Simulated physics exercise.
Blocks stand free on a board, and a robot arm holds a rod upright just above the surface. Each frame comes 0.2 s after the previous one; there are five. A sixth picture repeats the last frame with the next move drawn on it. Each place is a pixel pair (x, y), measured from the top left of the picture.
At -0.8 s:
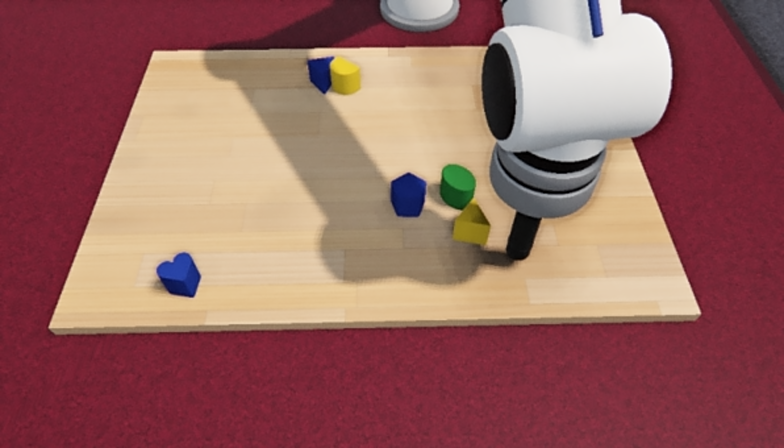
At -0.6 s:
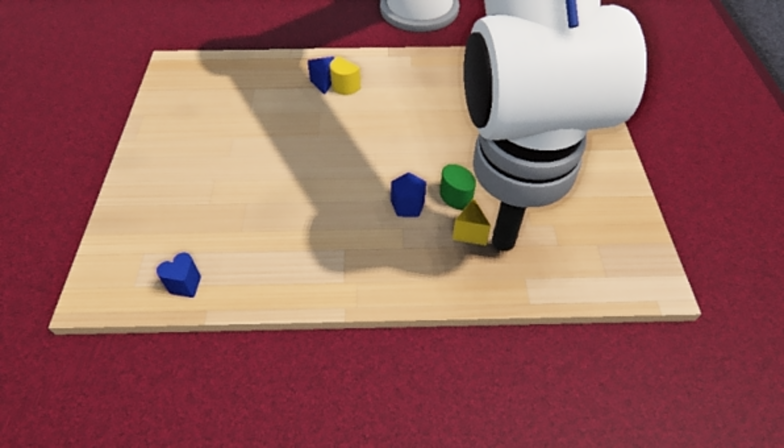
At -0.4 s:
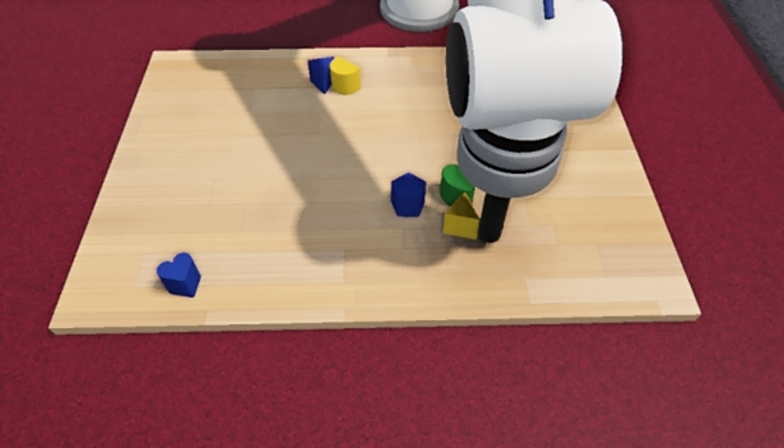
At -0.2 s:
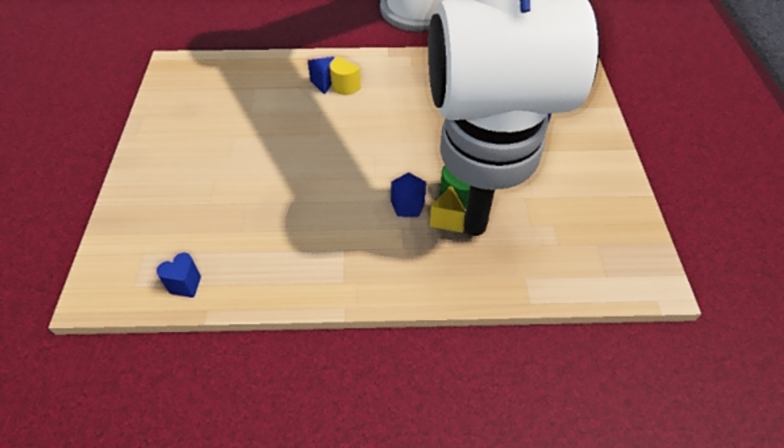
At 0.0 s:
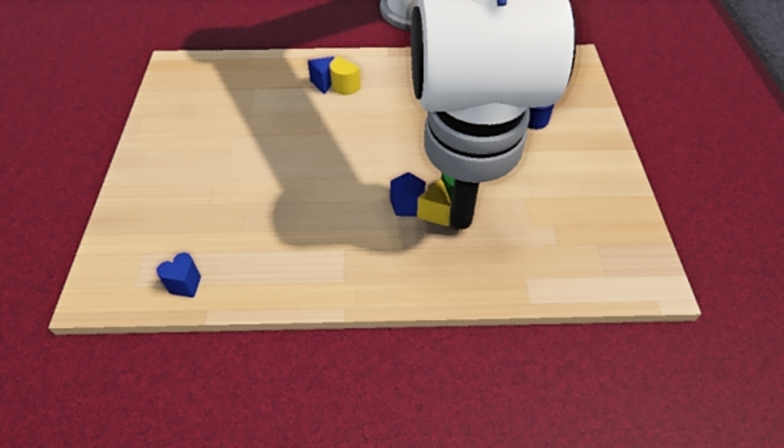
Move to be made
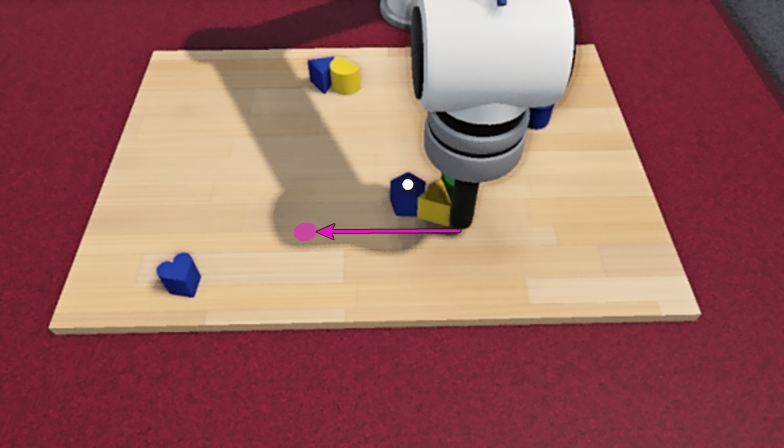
At first, a robot arm holds a black rod just right of a yellow triangle, near a green block and a blue pentagon on a wooden board. The rod moves left and slightly up, meets the triangle and pushes it beside the pentagon, while the arm gradually covers most of the green block.
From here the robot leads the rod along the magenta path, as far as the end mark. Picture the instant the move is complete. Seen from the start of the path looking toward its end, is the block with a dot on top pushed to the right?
I expect so.
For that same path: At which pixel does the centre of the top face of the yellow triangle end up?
Close to (376, 193).
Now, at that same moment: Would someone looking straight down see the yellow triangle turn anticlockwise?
Going by the path, no.
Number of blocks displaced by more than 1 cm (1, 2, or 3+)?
Put simply, two blocks are moved more than 1 cm.
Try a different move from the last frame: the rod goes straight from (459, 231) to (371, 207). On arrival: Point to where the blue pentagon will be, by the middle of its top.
Its top middle: (362, 148).
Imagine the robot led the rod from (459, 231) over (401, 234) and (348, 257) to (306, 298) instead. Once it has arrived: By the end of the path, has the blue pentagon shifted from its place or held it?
That block ends up displaced.
Drawn move, in a line from (459, 231) to (305, 232); the dot is on the blue pentagon.
The first path, step by step. One third of the way, rod at (407, 222); blue pentagon at (388, 171), turned 60° clockwise; yellow triangle at (396, 190), turned 35° clockwise.
Two thirds of the way, rod at (355, 222); blue pentagon at (387, 168), turned 75° clockwise; yellow triangle at (376, 193), turned 100° clockwise.
At the end, rod at (303, 222); blue pentagon at (387, 168), turned 75° clockwise; yellow triangle at (376, 193), turned 100° clockwise; green oval block still.
